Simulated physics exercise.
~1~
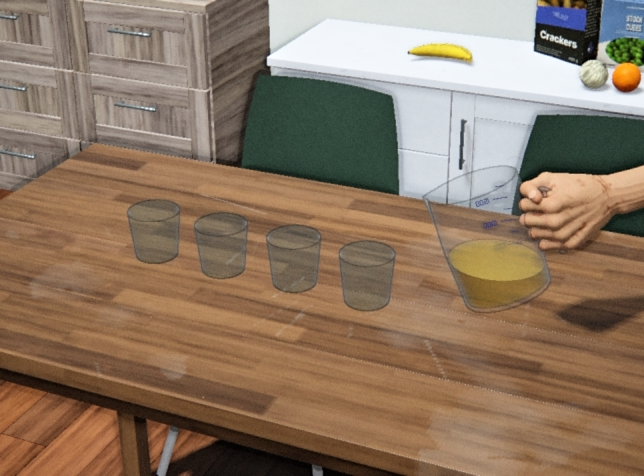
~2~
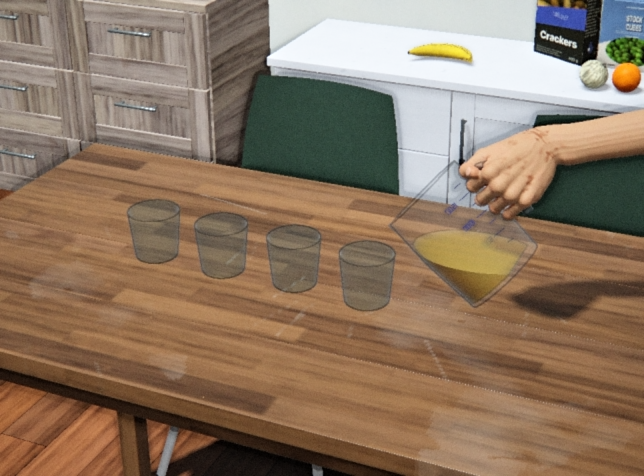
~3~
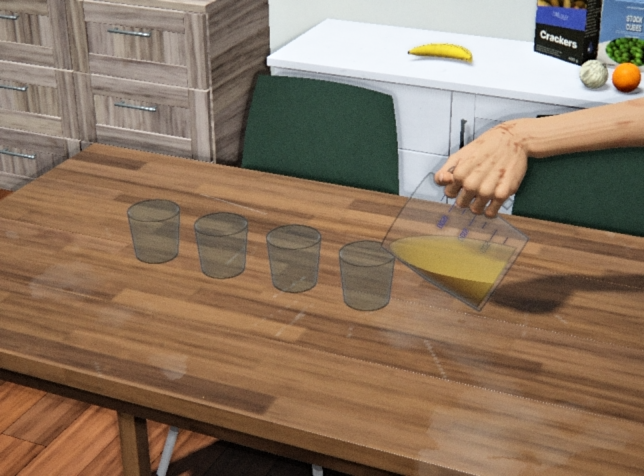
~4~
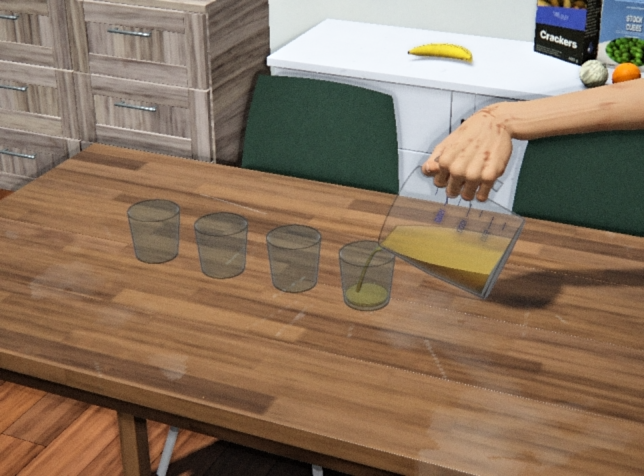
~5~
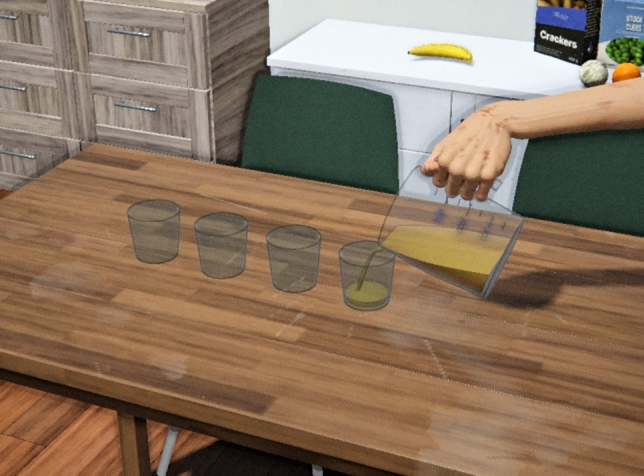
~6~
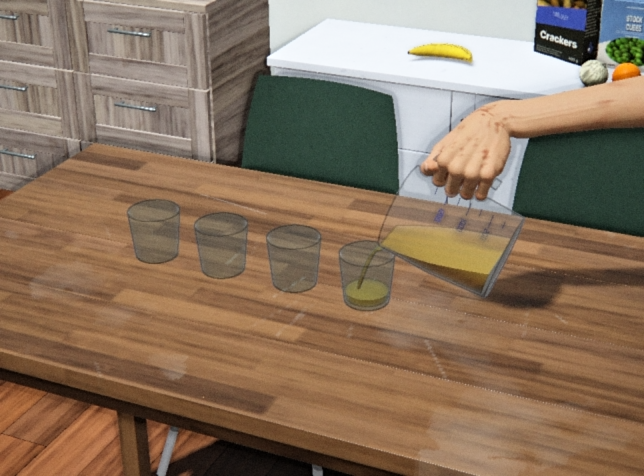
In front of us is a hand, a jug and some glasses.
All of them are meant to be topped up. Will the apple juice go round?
No.
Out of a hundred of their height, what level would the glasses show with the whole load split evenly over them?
Each would be roughly 50 per cent full by height.
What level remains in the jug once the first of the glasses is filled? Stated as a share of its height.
The level sits at roughly 15 percent.
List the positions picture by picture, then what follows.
In the first frame, the jug is picked up; jug (489, 237) tipped 20° with all of its load; four glasses, the last at (155, 230).
In the second frame, the jug leans over the first small glass; jug (462, 232) tipped 50° with all of its load; the first is empty.
In the third frame, the jug leans over the first small glass; jug (453, 241) tipped 65° with all of its load; four glasses, the last at (155, 230).
In the fourth frame, the apple juice is flowing; jug (449, 231) tipped 70° with nearly all of its load; the first is nearly empty.
In the fifth frame, the apple juice is flowing; jug (449, 231) tipped 70° with nearly all of its load; four glasses, the last at (155, 230).
In the sixth frame, the apple juice is flowing; jug (449, 230) tipped 70° with nearly all of its load; the first is nearly empty.
Next, the first is about half full.
After that, the first is done and the jug has about half of its load.
Finally, the jug is empty with two filled and the next at only drops of a serving.
